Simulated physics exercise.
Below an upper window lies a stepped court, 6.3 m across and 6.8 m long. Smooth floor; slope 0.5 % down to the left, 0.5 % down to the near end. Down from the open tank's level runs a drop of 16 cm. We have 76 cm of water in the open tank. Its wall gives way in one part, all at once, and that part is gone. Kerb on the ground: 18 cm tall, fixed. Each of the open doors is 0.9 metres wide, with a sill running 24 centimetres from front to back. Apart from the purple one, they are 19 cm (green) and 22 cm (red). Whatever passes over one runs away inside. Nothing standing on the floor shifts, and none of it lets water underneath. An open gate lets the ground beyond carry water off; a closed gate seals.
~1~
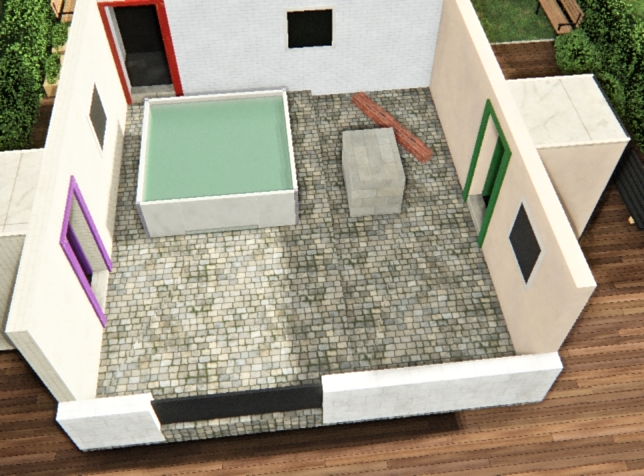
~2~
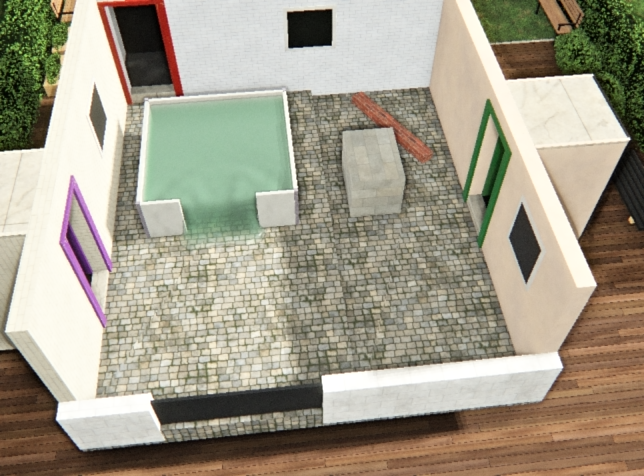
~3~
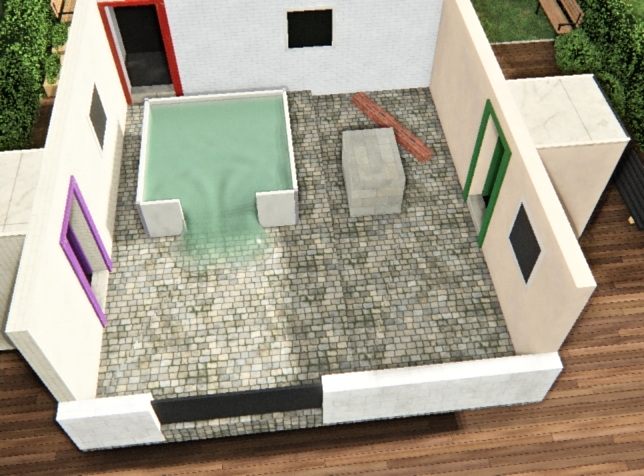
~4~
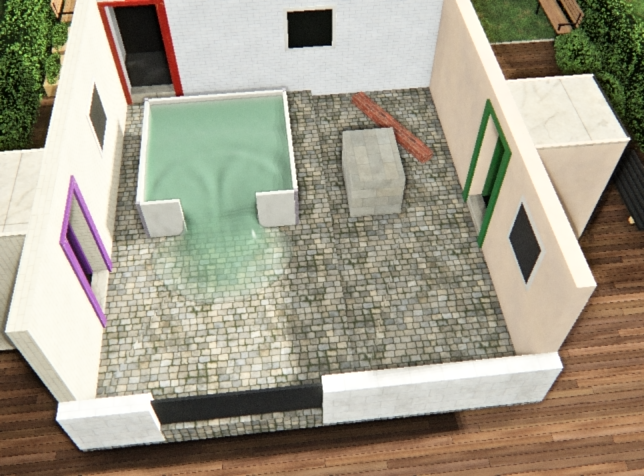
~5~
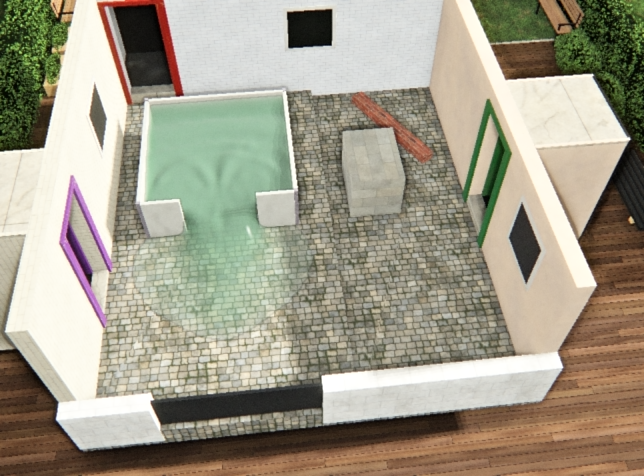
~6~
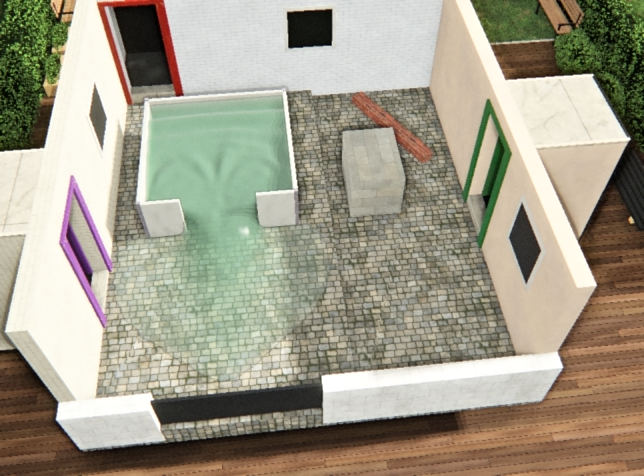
Green water poured out of a white-walled tank when the middle of its front wall suddenly vanished, then fanned out across the paved courtyard, spreading wider towards the purple door and the low front wall.
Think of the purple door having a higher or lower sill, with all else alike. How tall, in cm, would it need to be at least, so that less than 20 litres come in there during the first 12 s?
It would need to be roughly 17 cm tall.
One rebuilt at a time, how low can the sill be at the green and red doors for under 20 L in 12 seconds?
About 8.0 cm at green and 12.0 cm at red.
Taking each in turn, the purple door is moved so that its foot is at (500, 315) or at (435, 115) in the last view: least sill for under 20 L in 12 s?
Roughly 23 cm for the first and 14.5 cm for the second.
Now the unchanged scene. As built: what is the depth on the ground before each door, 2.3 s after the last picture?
Lab note, cm: Green 0; purple 13; red 0.
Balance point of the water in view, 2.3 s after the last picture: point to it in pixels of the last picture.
I'd say around (234, 248).
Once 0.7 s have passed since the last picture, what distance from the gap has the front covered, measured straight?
About 3.8 metres out.
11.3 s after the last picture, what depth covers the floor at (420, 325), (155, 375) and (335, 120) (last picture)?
About 16, 9 and 19 cm respectively.
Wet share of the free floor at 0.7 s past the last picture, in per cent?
About 35 per cent.
Then, 0.7 s after the last picture water covers 35 % of the floor, deepest (45 cm) near (219, 239); 9 cm at the purple door, 0 litres in over its 8 cm sill.
Then, 2.3 s after the last picture water covers 45 % of the floor, deepest (40 cm) near (514, 381); 13 cm at the purple door, 10 litres in over its 8 cm sill.
Then, 11.3 s after the last picture water covers 95 % of the floor, deepest (23 cm) near (457, 200); 8 cm at the purple door, 185 litres in over its 8 cm sill.
At the purple door as built, the water peaked near 19 cm, 3.9 s after the last picture.
With a sill of 15 cm, 37 litres would have come in within the 12 s; with 20.5 cm, 5 litres. So under 20 litres takes about 17 cm.
